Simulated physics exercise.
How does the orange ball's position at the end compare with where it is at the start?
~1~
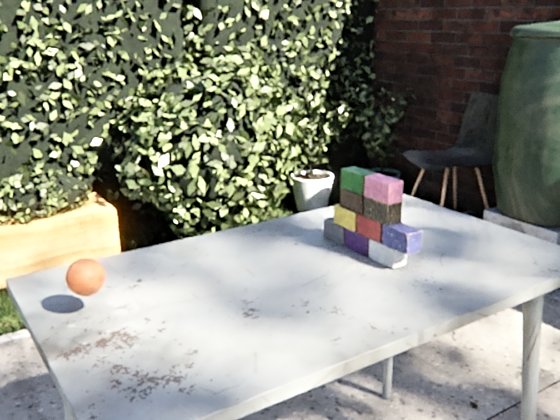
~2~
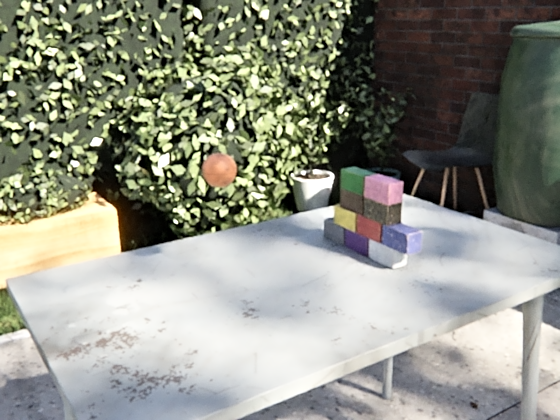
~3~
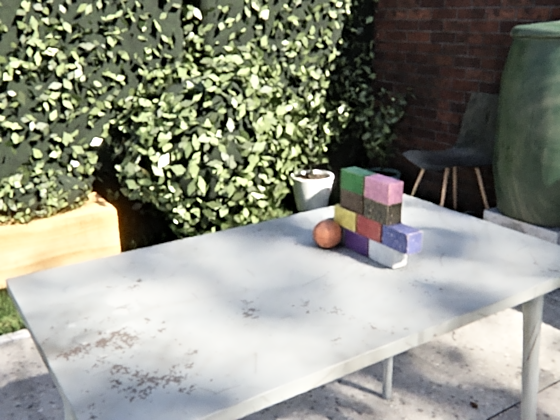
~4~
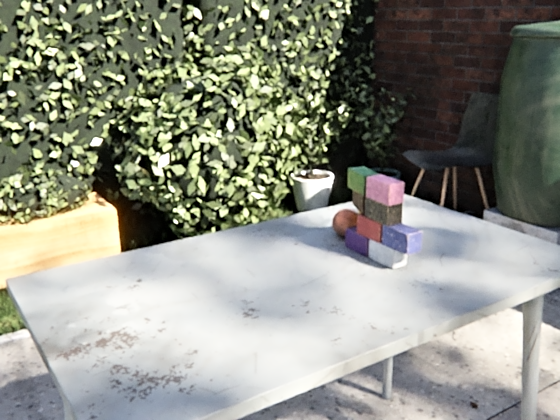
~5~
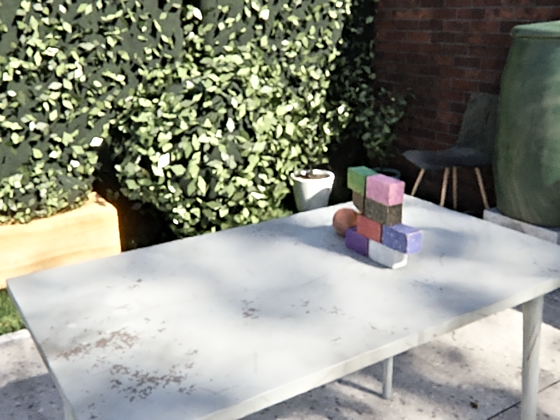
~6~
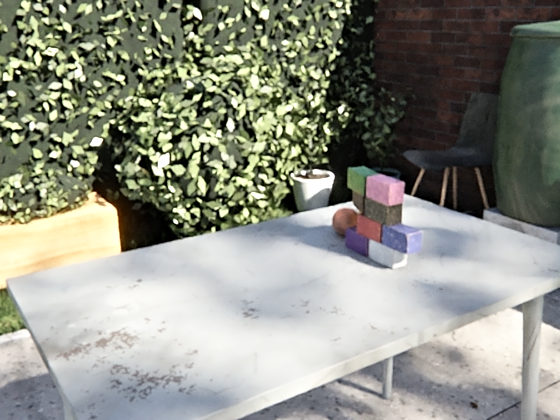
At the start the orange ball is in the air over the left end of the table, well away from the blocks. At the end it rests much farther right, tucked against the left side of the pile.
